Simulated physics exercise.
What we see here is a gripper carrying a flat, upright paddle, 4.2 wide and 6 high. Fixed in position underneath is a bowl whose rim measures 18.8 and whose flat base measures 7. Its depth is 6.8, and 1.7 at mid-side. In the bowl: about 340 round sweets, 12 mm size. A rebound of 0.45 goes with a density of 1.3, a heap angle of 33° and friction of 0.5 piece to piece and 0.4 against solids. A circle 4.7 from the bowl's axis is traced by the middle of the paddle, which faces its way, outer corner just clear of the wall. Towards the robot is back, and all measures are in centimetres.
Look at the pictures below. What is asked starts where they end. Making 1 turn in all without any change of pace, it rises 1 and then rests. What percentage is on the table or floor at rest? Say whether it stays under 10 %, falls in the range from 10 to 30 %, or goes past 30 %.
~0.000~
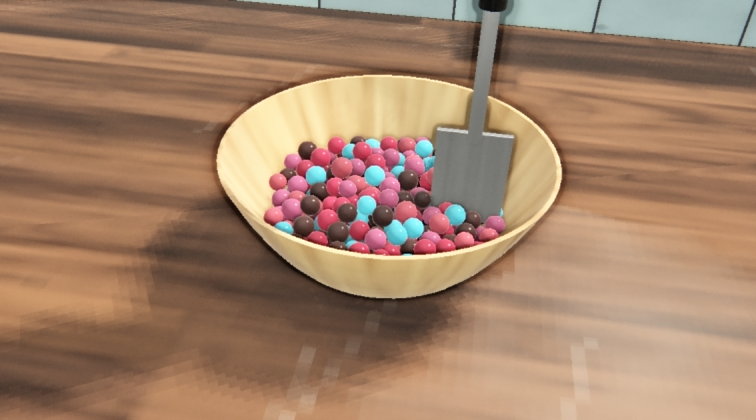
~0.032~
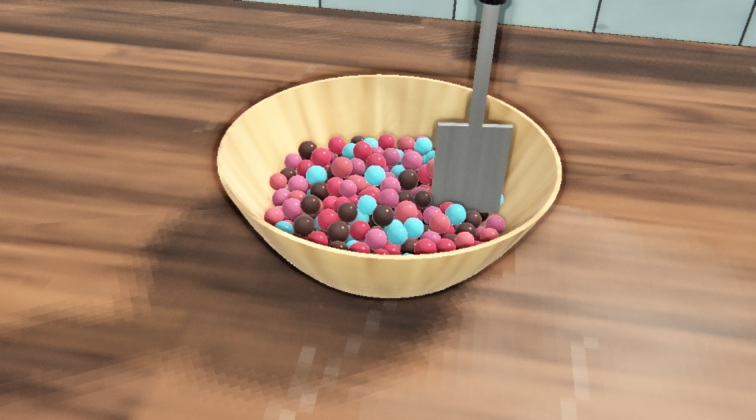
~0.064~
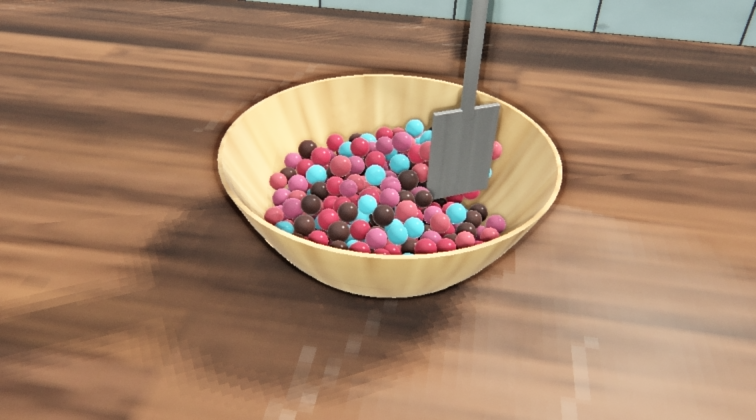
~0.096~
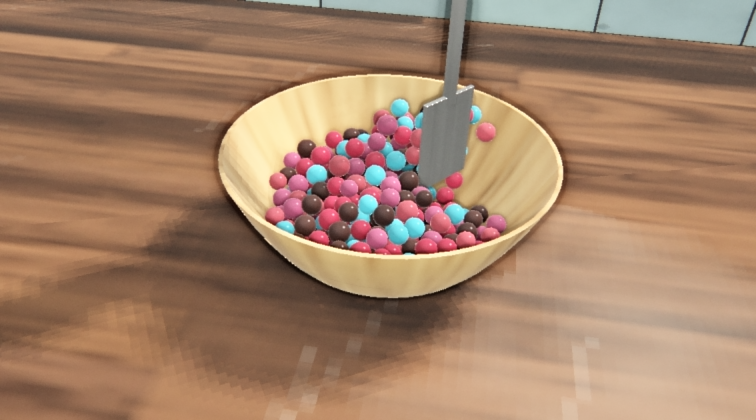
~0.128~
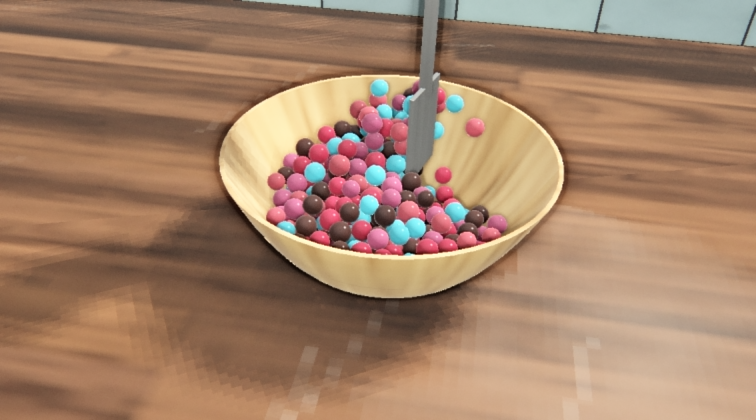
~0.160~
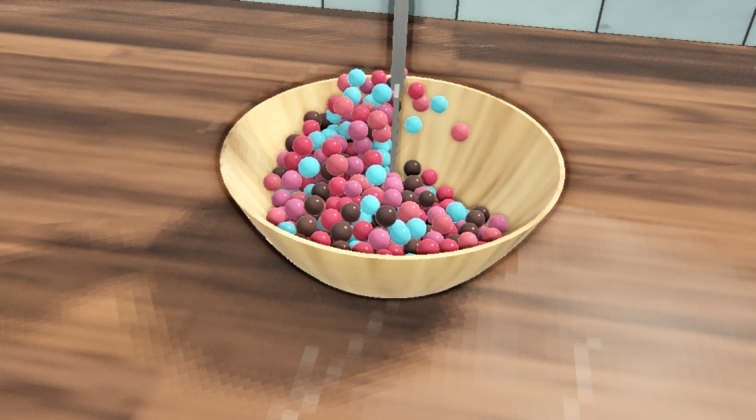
The share falls from 10 to 30 %.
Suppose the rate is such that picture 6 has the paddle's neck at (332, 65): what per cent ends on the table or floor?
Roughly 30 per cent.
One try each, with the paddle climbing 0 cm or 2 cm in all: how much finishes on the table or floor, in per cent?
About 20 per cent on the first try and 15 per cent on the second.
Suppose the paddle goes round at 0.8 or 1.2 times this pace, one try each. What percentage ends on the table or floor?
Estimates in order: Some 10 % and some 20 %.
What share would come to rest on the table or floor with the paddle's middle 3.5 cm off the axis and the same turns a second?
It would be close to 10 per cent then.
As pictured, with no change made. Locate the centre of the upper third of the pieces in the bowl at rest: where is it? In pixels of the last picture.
(445, 172).
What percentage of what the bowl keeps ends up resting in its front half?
About 40 per cent.
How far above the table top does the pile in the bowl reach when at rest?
7.0 cm, give or take.
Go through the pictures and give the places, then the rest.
The first frame shows the paddle neck at (479, 108), 0° round; upper third of the load around (380, 187), from x 275 to 495, top at y 145; 339 in the bowl.
The second frame shows the paddle neck at (479, 100), 9° round; upper third of the load around (383, 185), from x 275 to 495, top at y 145.
The third frame shows the paddle neck at (470, 85), 30° round; upper third of the load around (386, 173), from x 275 to 495, top at y 130.
The fourth frame shows the paddle neck at (452, 72), 52° round; upper third of the load around (382, 168), from x 275 to 495, top at y 110.
The fifth frame shows the paddle neck at (427, 63), 74° round; upper third of the load around (378, 162), from x 275 to 495, top at y 90.
The sixth frame shows the paddle neck at (399, 58), 96° round; upper third of the load around (357, 146), from x 270 to 500, top at y 75; 339 in the bowl.
After 0.31 s, 196° round, highest piece 11 above the table; 324 in the bowl, 3 on the table or floor, 12 in flight or on the tool.
After 0.45 s, 296° round, highest piece 10 above the table; 299 in the bowl, 24 on the table or floor, 16 in flight or on the tool.
After 0.73 s, 0° round, highest piece 8 above the table; 292 in the bowl, 47 on the table or floor.
After 1.43 s, 0° round, highest piece 7 above the table; 291 in the bowl, 48 on the table or floor.
In the end, 291 in the bowl, 48 on the table or floor. That is 14 % on the table or floor.
